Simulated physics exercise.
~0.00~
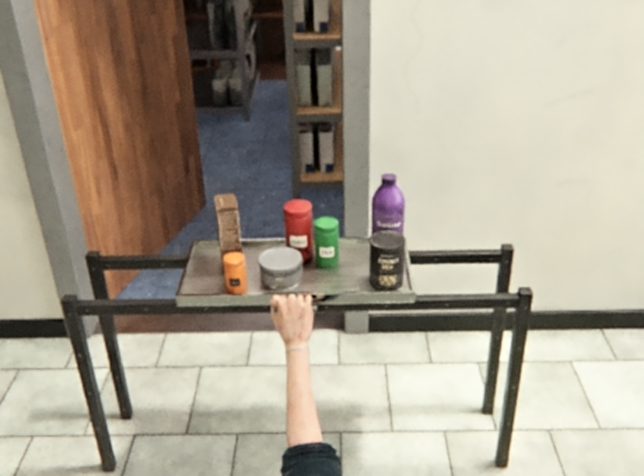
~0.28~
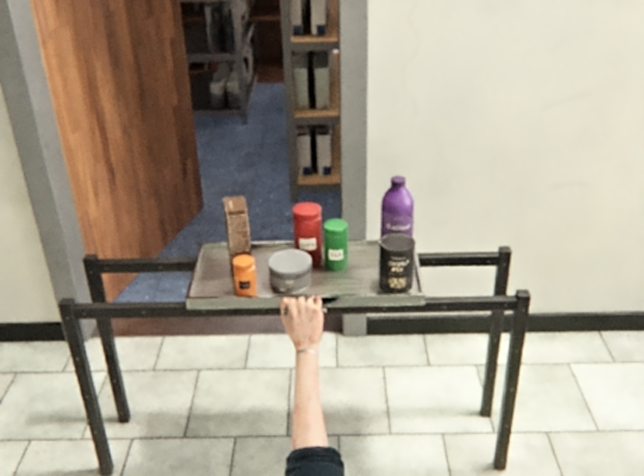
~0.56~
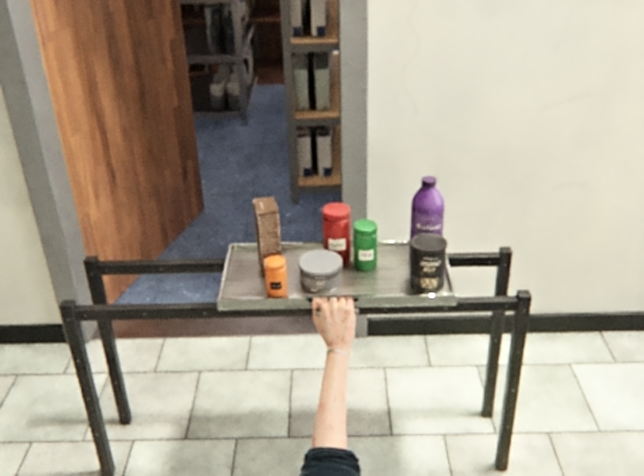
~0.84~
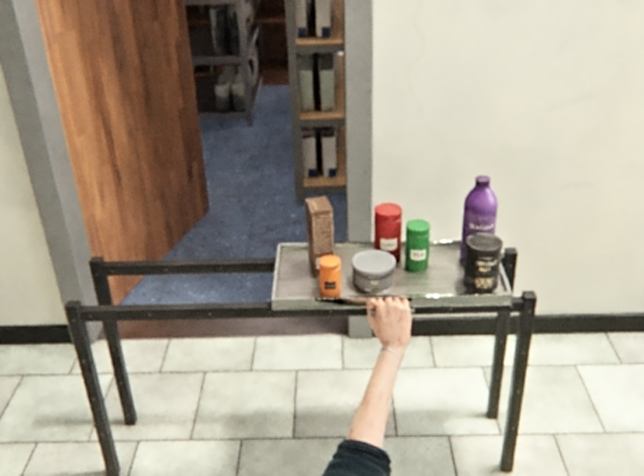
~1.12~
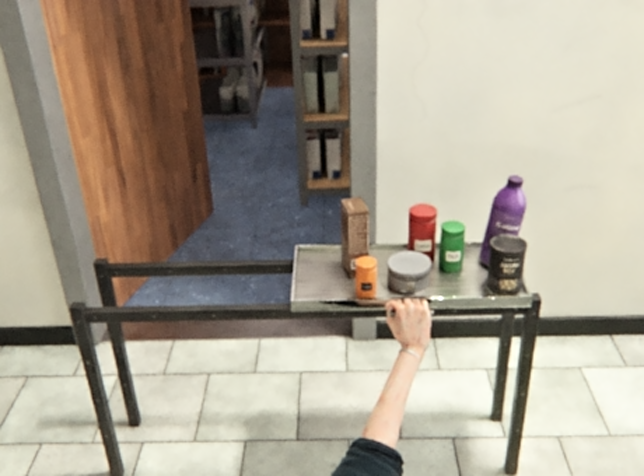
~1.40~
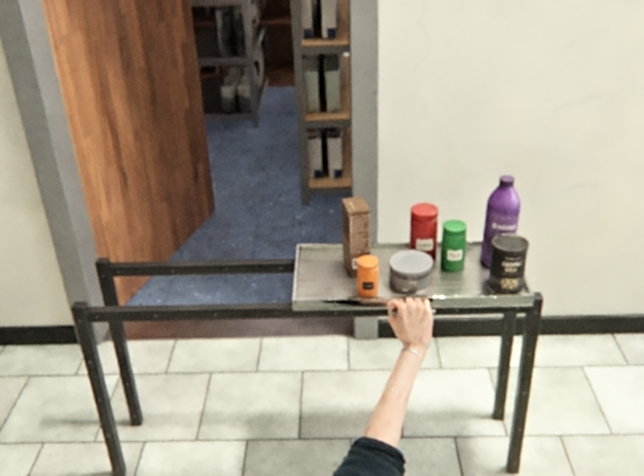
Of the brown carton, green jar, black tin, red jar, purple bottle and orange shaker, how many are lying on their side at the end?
None of them are lying on their side at the end. All six are still upright on the tray.
A grey tray holding seven containers sits near the middle of a dark metal frame, with a hand gripping its front edge. The hand moves it to the right, slowly at first and then faster, past the open doorway behind. Near the right end of the frame the tall purple bottle at the back tips a little to the right, while the brown carton, the red and green jars, the orange shaker, the grey tub and the black tin stay up. The tray comes to rest at the right end, the bottle settles upright again, and everything is still standing on it with the hand at the edge.
